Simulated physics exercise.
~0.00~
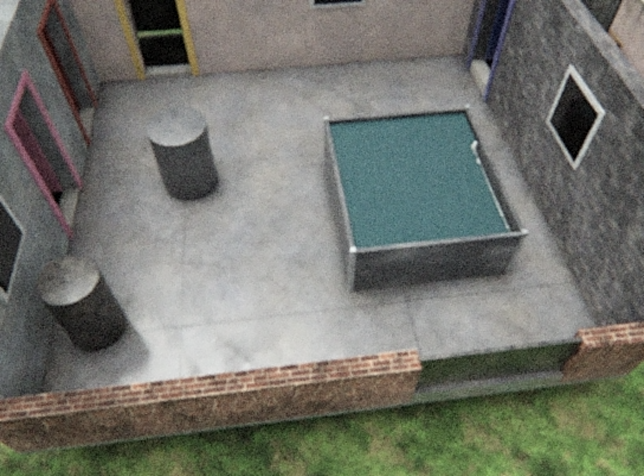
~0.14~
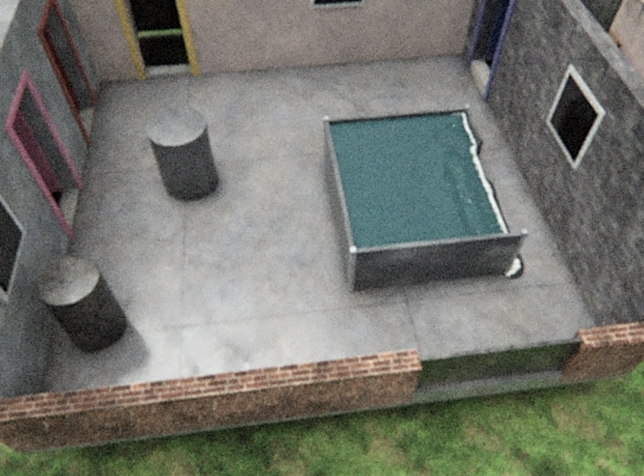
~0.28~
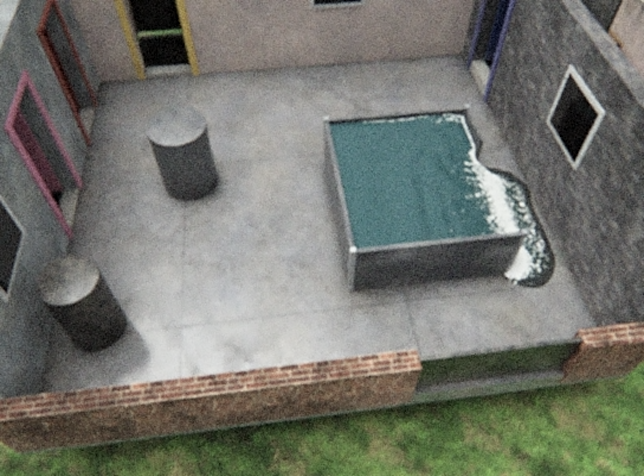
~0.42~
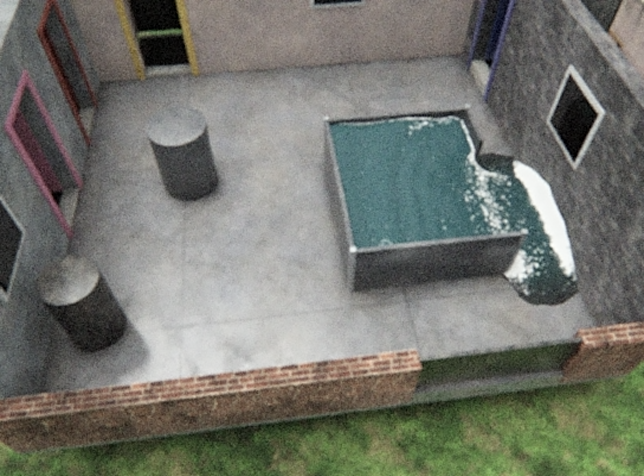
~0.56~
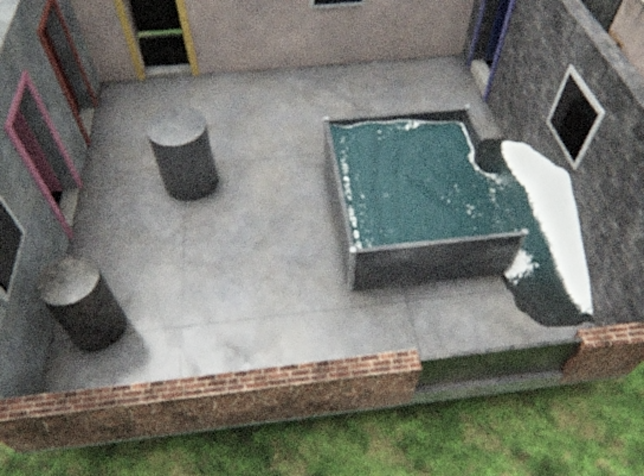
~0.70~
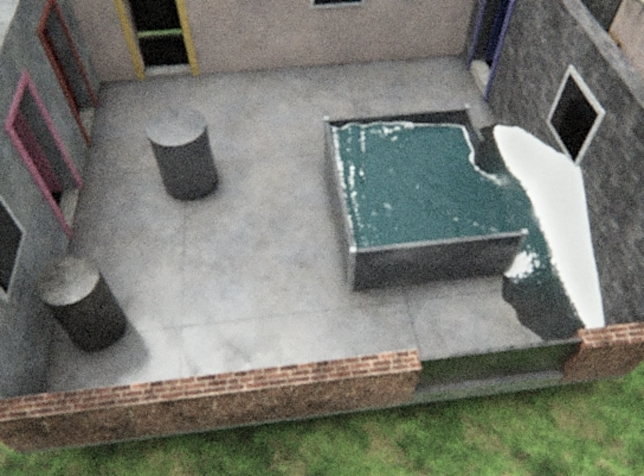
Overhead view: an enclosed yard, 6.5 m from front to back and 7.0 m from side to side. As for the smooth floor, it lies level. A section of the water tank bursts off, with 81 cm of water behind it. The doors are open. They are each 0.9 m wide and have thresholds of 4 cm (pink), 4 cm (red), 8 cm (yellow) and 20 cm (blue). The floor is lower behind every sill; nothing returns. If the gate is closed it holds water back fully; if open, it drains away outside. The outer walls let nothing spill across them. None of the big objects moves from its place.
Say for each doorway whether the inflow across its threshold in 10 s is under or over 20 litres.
Result: The pink door will most likely bust the limit, the red door will most likely bust the limit, the yellow door will most likely bust the limit, the blue door will most likely respect the limit.
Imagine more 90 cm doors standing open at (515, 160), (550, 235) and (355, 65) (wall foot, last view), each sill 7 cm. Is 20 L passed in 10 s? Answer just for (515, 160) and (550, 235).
In the order given, higher then higher.
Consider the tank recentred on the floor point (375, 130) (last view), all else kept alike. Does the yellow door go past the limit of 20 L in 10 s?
With that change, the limit at the yellow door is not exceeded.
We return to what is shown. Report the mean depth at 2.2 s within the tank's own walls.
Average depth: About 38 cm.
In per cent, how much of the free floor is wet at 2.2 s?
Around 35 per cent.
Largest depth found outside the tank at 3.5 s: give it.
Some 30 cm deep.
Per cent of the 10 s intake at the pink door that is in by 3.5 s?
That works out near 0%.
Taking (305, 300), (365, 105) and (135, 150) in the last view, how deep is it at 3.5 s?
Listed order: 7 / 1 / 0 cm.
After 1.4 s water covers 20 % of the floor and is deepest (69 cm) near (608, 351); pink door not reached, red door not reached, yellow door not reached, blue door 5 cm at the sill, 0 L in.
After 2.2 s water covers 35 % of the floor and is deepest (60 cm) near (608, 351); pink door not reached, red door not reached, yellow door not reached, blue door 7 cm at the sill, 0 L in.
After 3.5 s water covers 65 % of the floor and is deepest (30 cm) near (602, 338); pink door not reached, red door not reached, yellow door 2 cm at the sill, 0 L in, blue door 14 cm at the sill, 1 L in.
After 6.0 s water covers 95 % of the floor and is deepest (24 cm) near (88, 148); pink door 8 cm at the sill, 29 L in, red door 17 cm at the sill, 67 L in, yellow door 4 cm at the sill, 0 L in, blue door 12 cm at the sill, 6 L in.
After 10.0 s water covers 100 % of the floor and is deepest (14 cm) near (93, 186); pink door 12 cm at the sill, 103 L in, red door 13 cm at the sill, 226 L in, yellow door 12 cm at the sill, 48 L in, blue door 9 cm at the sill, 6 L in.
